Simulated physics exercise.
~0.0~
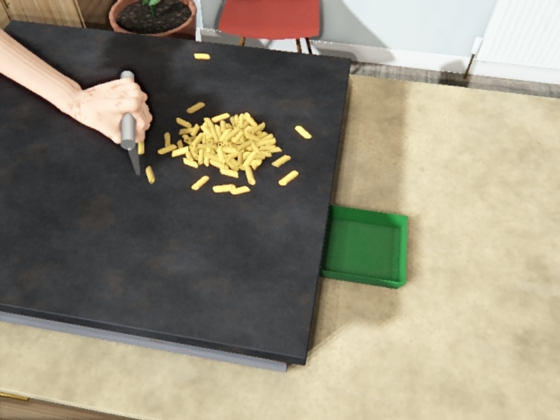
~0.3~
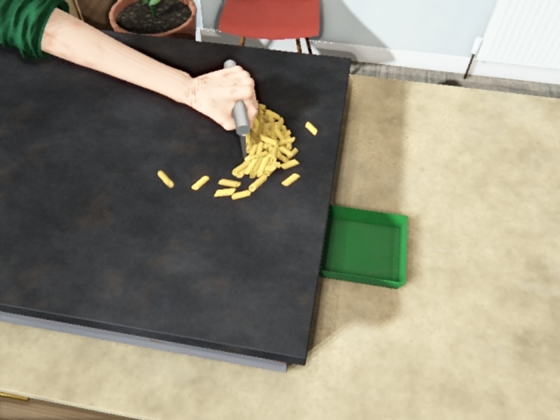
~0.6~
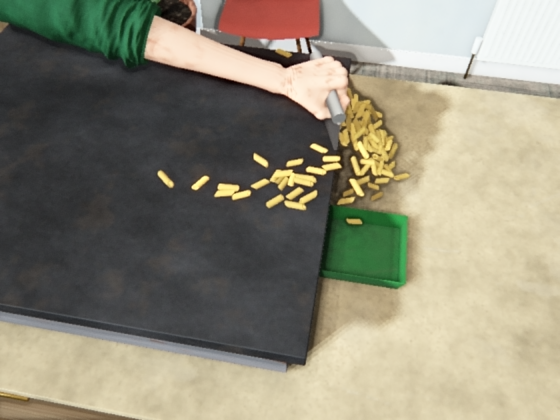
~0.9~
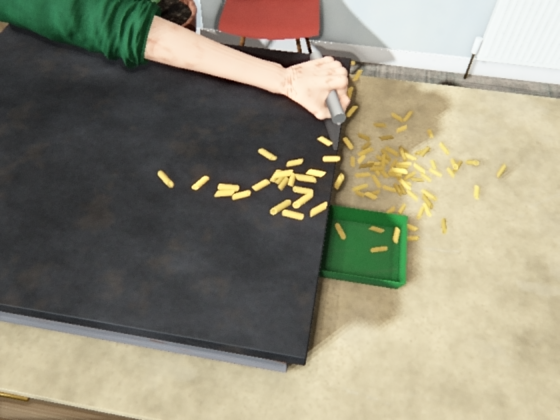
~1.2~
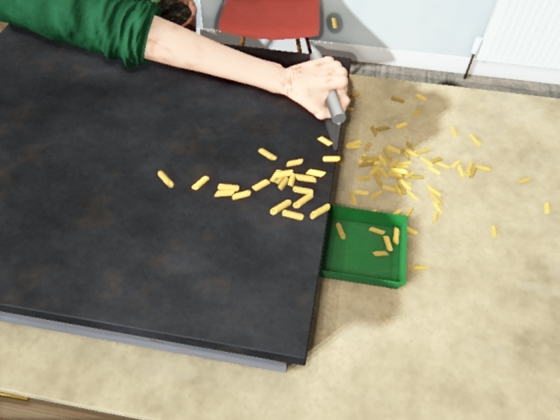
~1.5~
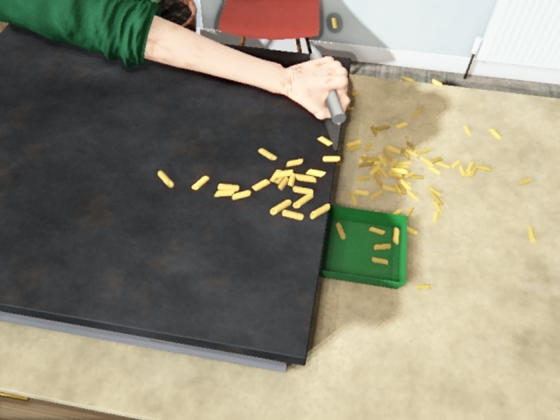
On a dark worktop, a hand with a scraper pushes pasta pieces right, most spilling past a green tin, some staying behind.
